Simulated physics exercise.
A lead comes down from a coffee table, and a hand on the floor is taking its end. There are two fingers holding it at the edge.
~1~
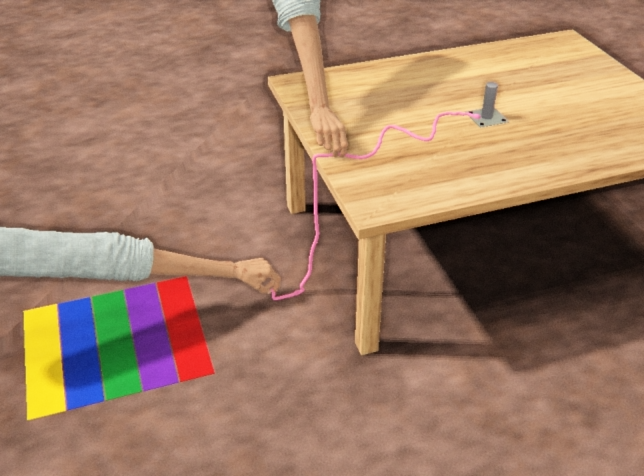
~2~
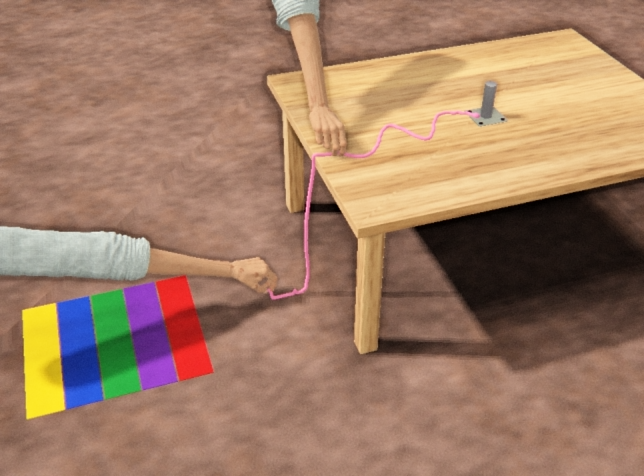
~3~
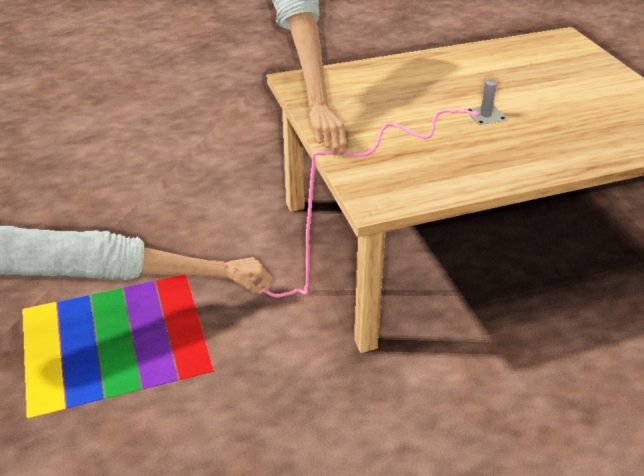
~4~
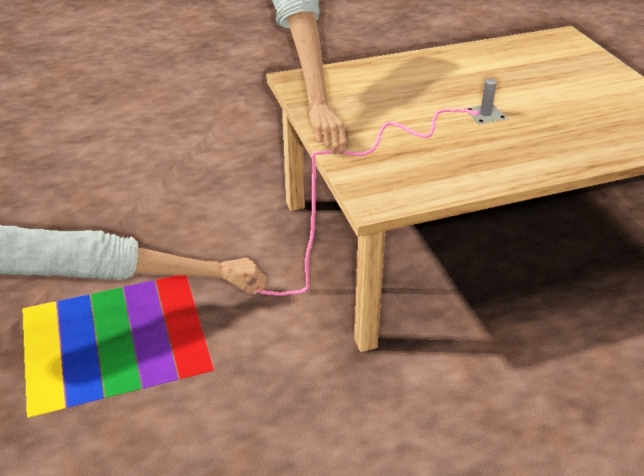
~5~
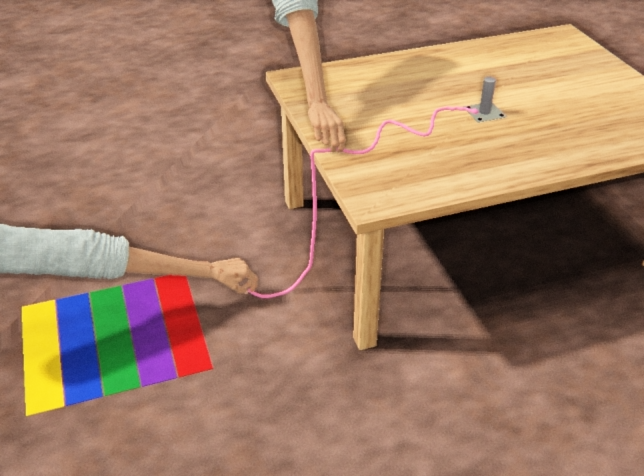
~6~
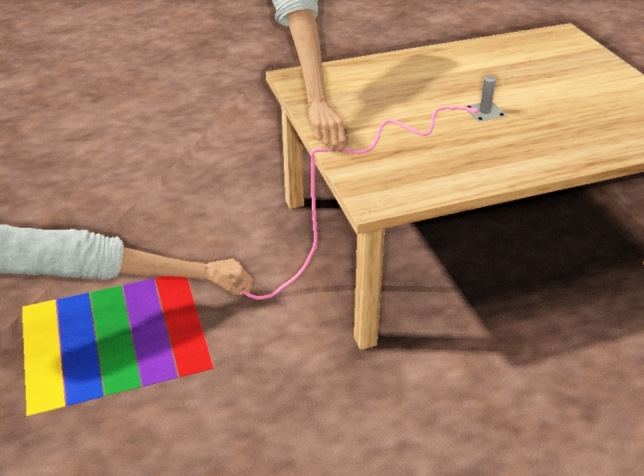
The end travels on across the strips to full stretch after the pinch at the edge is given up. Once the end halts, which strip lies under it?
The blue strip lies under it.
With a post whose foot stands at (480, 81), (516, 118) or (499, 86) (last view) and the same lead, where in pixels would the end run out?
The three places are (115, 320), (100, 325) and (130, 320), in that order.
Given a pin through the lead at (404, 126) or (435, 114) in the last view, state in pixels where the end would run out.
Taking the tries in turn, you get (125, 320) and then (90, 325).
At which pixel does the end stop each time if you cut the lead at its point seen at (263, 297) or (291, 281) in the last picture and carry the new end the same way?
Roughly (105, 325), (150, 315).
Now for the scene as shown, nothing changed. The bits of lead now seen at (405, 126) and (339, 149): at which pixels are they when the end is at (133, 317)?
The two spots land somewhere near (371, 137) and (302, 192).
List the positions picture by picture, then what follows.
End (272, 290); red (193, 358); purple (157, 367); green (121, 375); blue (83, 385); yellow (46, 394), in the first frame.
End (268, 290); lead through (445, 113) (413, 135) (375, 148) (314, 166) (306, 229) (306, 283), in the second frame.
End (263, 290), in the third frame.
End (257, 290); lead through (445, 111) (412, 132) (375, 146) (314, 164) (313, 225) (307, 281), in the fourth frame.
End (249, 290), in the fifth frame.
End (244, 291); lead through (444, 108) (412, 130) (374, 144) (313, 161) (315, 223) (297, 276), in the sixth frame.
Soon after, end near (133, 317); over purple.
Then, end near (95, 325); over green.
At full stretch, end near (75, 330); over blue. It gets as far as the blue strip.
